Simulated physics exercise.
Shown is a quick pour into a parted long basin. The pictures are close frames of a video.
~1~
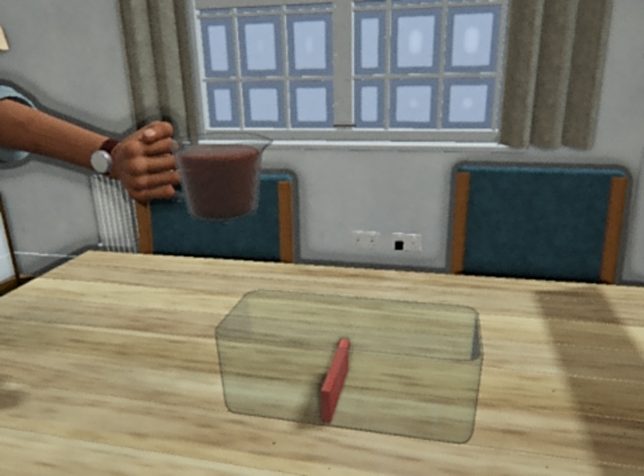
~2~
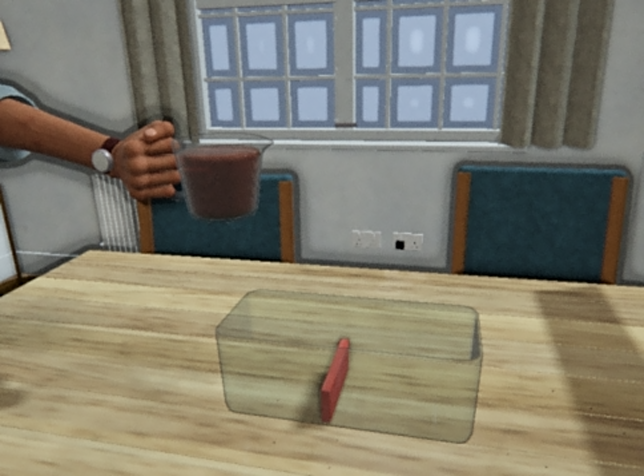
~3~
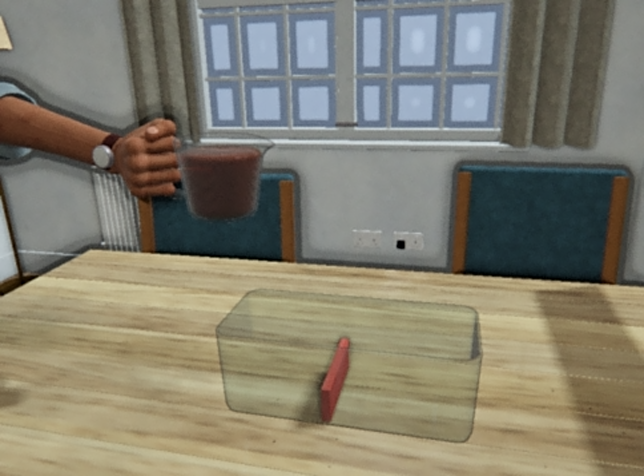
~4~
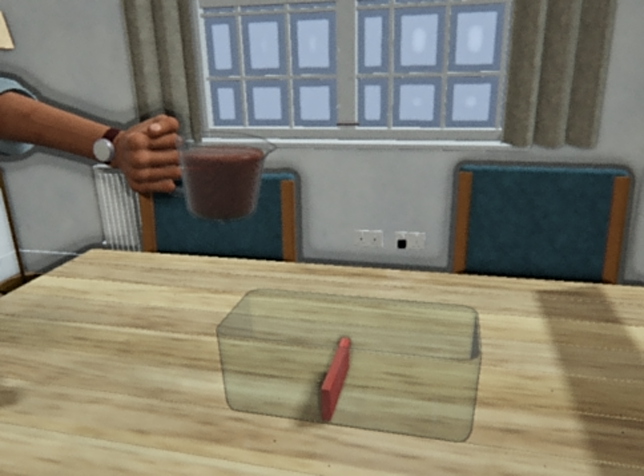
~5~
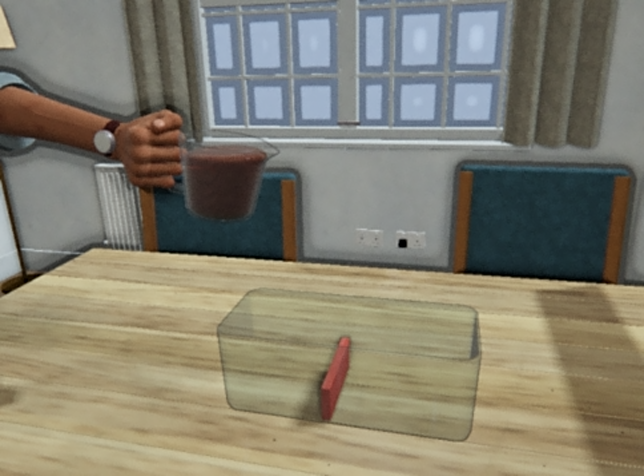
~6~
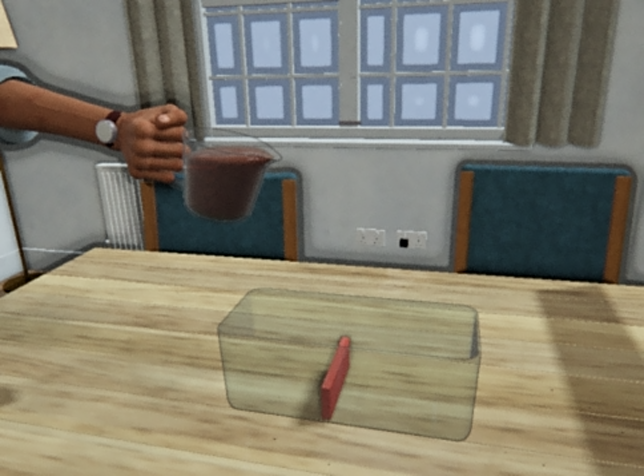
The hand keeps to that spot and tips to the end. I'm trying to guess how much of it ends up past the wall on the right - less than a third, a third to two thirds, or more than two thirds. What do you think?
I'd say a third to two thirds.
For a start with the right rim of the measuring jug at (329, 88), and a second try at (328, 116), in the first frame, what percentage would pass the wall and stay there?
Roughly 90 % the first time and roughly 90 % the second.
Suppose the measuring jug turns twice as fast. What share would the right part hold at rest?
It comes to near 25 per cent.
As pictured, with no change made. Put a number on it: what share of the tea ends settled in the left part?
Share approx. 50 %.
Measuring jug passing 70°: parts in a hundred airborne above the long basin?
25 %.
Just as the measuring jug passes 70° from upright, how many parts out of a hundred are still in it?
It still holds close to 60 per cent at that lean.
A moment on, the measuring jug is tipped part way and 62 per cent is still to pour, 2 is left of the wall and 9 right of it.
Next, the measuring jug is tipped right over and 10 per cent is still to pour, 29 is left of the wall and 44 right of it.
Then the measuring jug is tipped right over and 0 per cent is still to pour, 52 is left of the wall and 45 right of it.
Later the measuring jug is tipped right over and 0 per cent is still to pour, 52 is left of the wall and 46 right of it.
Finally, 52 per cent lies left of the wall, 46 right of it and 2 outside.
